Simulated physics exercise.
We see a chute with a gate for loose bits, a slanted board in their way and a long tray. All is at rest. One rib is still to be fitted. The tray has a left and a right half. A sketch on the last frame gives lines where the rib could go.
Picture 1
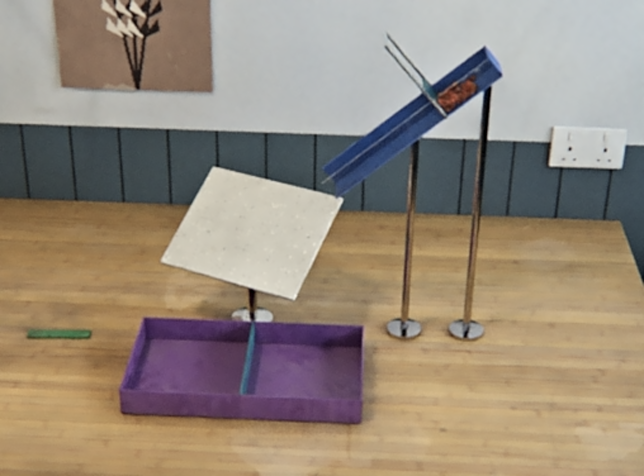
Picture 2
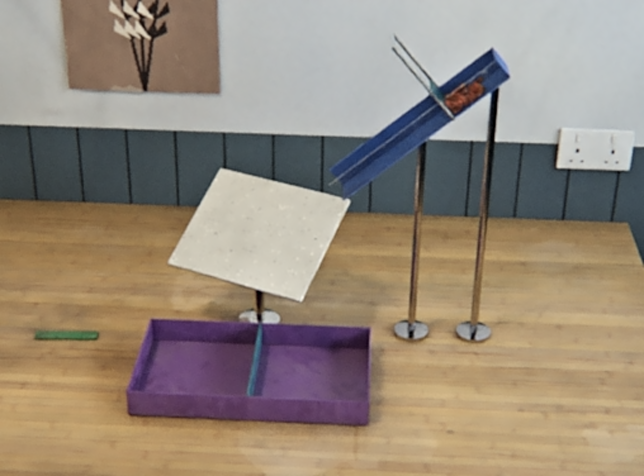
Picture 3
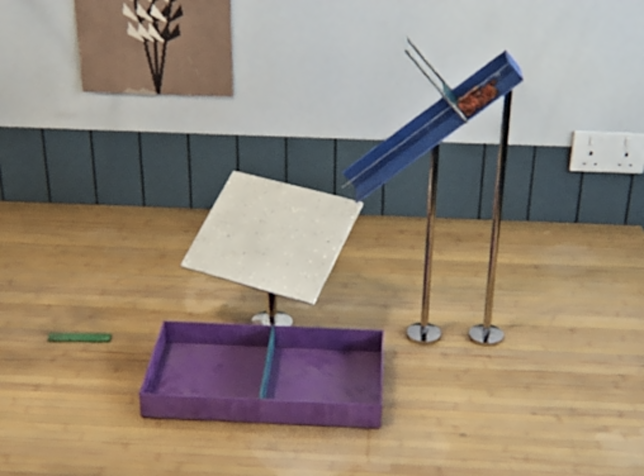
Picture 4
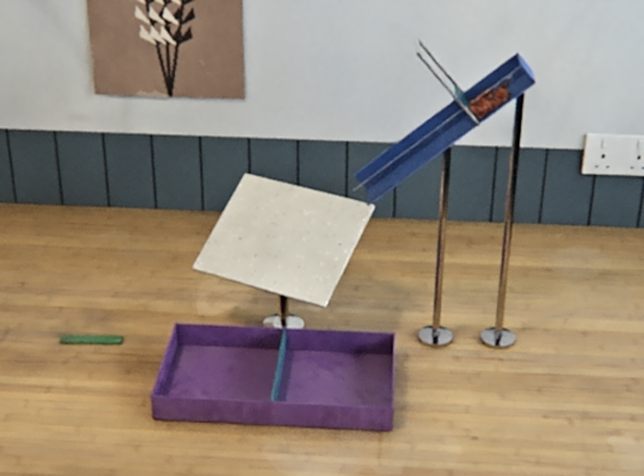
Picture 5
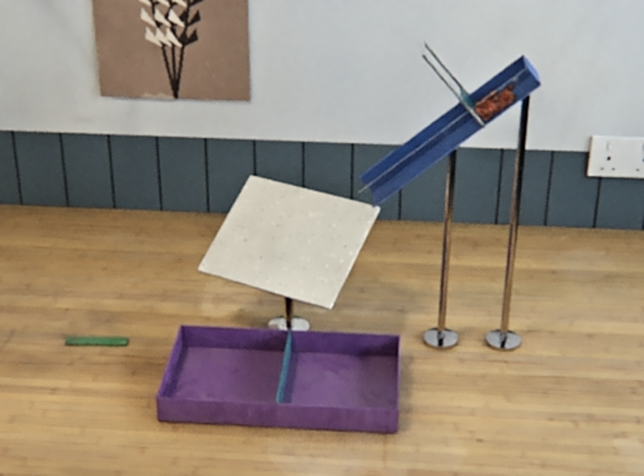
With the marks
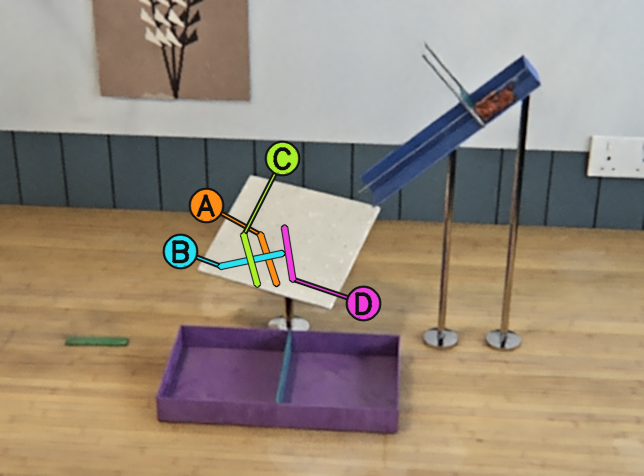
Only the view shifted, sliding the whole scene slightly rightward, while a blue chute holding reddish bits behind its gate, a pale slanted board and a divided purple tray all stayed still on the wooden table.
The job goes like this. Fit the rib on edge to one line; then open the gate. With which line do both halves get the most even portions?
D.
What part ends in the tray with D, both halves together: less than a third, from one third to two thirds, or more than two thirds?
More than two thirds.
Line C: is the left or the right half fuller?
More lands on the left.
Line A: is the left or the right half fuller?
Left.
On the marked copy, line A from (260, 234) to (276, 283); line B from (281, 253) to (221, 266); line C from (243, 235) to (257, 284); line D from (284, 227) to (292, 279).
With A, of what is caught, nearly all in the left half, a small part in the right.
With B, of what is caught, all in the left half, none in the right.
With C, of what is caught, all in the left half, none in the right.
With D, of what is caught, about half in the left half, about half in the right.
